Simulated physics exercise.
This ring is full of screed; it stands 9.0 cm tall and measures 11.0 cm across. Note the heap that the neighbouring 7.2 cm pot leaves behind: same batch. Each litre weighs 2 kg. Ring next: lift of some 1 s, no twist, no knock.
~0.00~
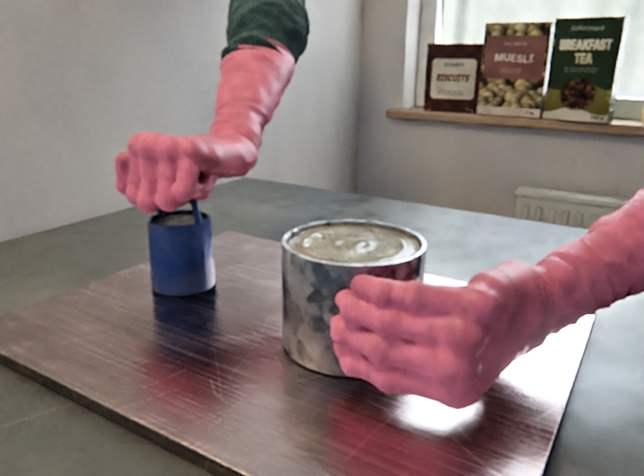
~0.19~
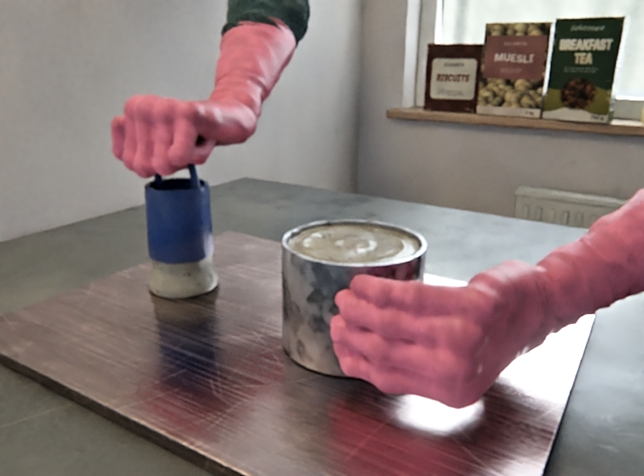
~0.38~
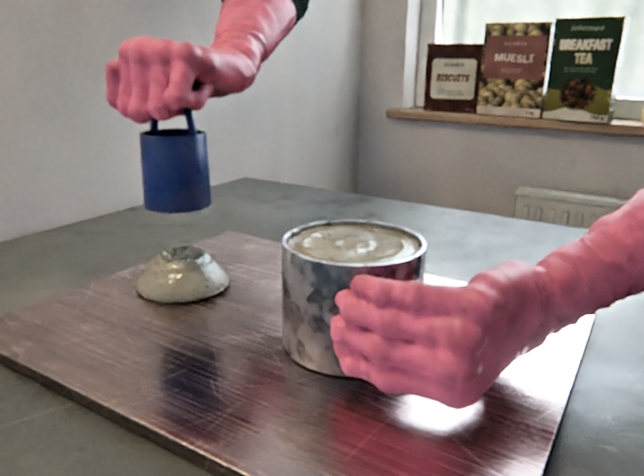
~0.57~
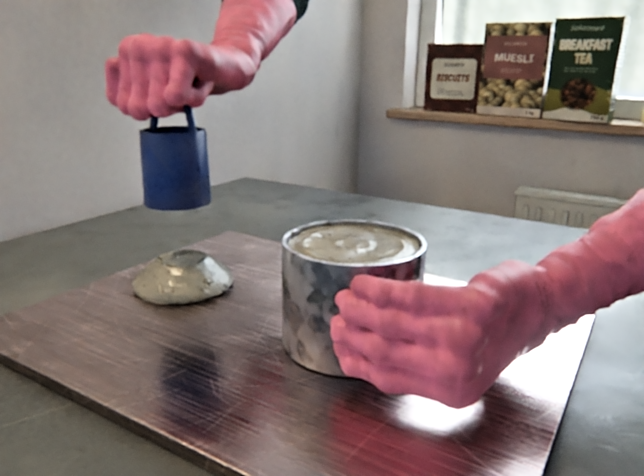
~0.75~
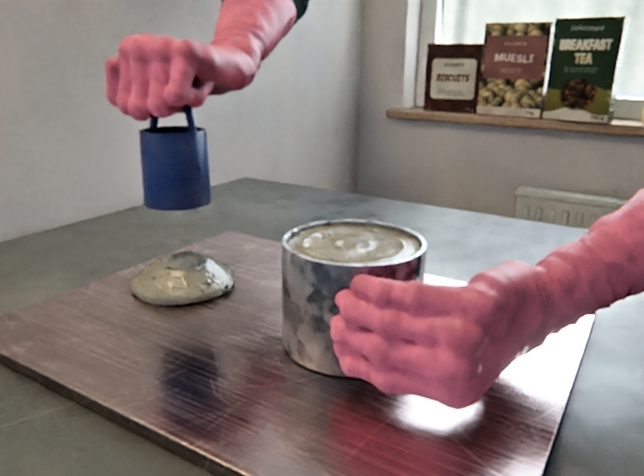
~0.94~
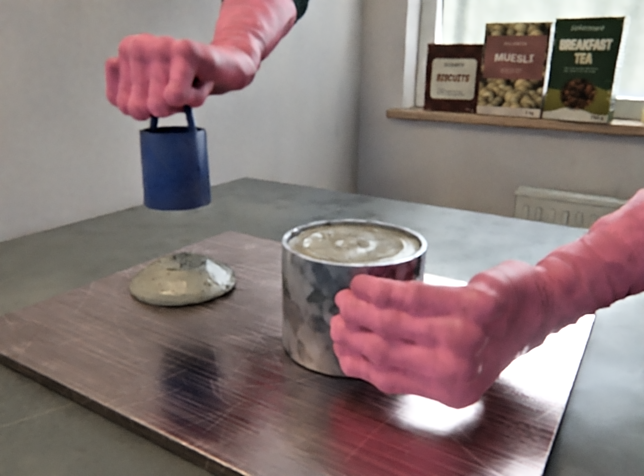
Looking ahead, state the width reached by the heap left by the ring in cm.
It should come to around 22.0 cm.
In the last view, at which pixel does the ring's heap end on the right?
I'd mark it at about (481, 361).
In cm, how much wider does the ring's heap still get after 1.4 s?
Around 4.5 cm more width.
After 1.2 s, the ring is up 2.2 cm; the screed has come down 0.5 cm to 8.5 cm and is 13 cm wide.
After 1.4 s, the ring is up 5.0 cm; the screed has come down 3.2 cm to 5.8 cm and is 17 cm wide.
After 1.7 s, the ring is up 9.2 cm; the screed has come down 5.2 cm to 3.8 cm and is 21 cm wide.
After 2.0 s, the ring is clear; the screed has come down 5.3 cm to 3.7 cm and is 21 cm wide.
After 3.2 s, at rest, the ring is clear; the screed has come down 5.4 cm to 3.6 cm and is 22 cm wide.
